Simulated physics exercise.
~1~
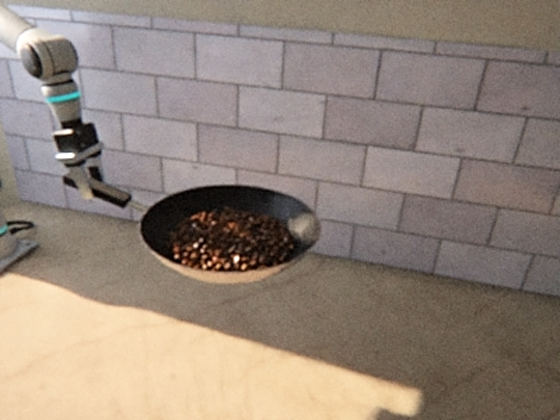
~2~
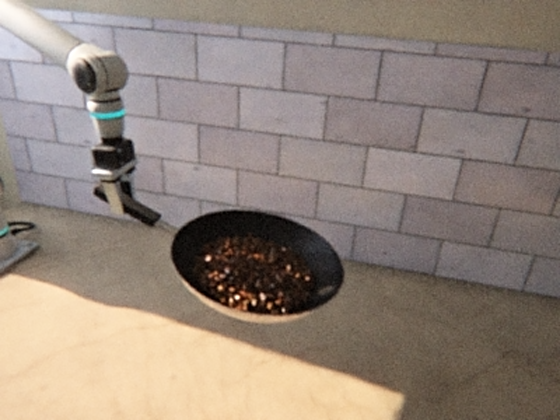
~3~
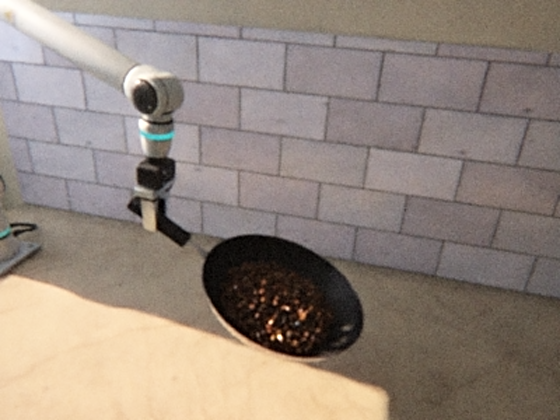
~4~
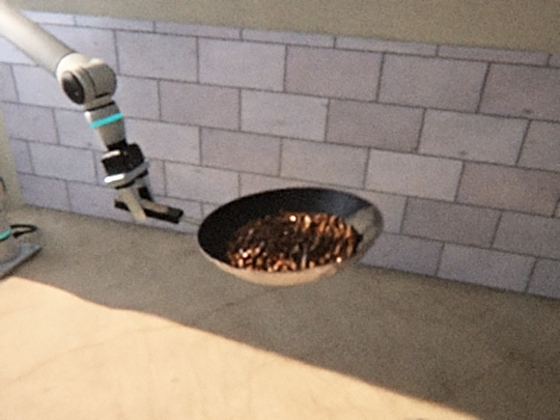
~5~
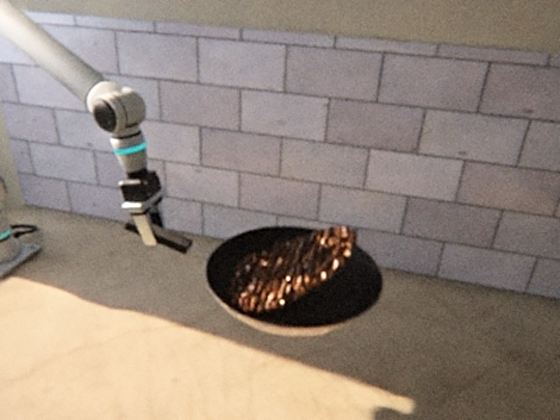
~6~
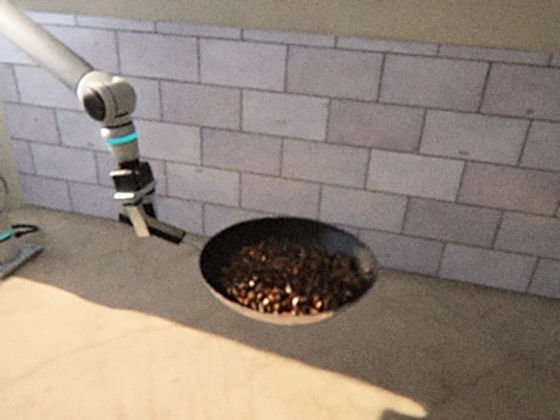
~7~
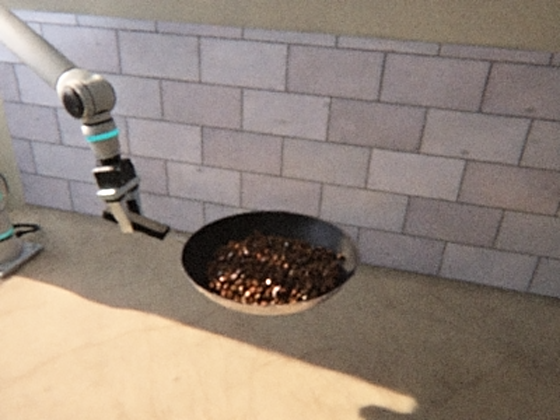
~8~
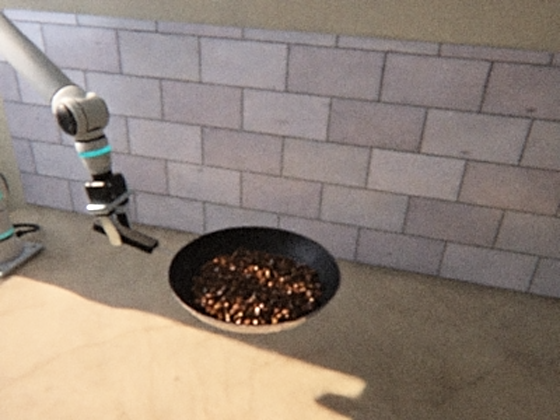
A robot arm swung a frying pan full of small brown pellets down to the right, then tipped it up and down so they slid and heaped toward the far side, before easing it back left and lower with the pellets still inside.
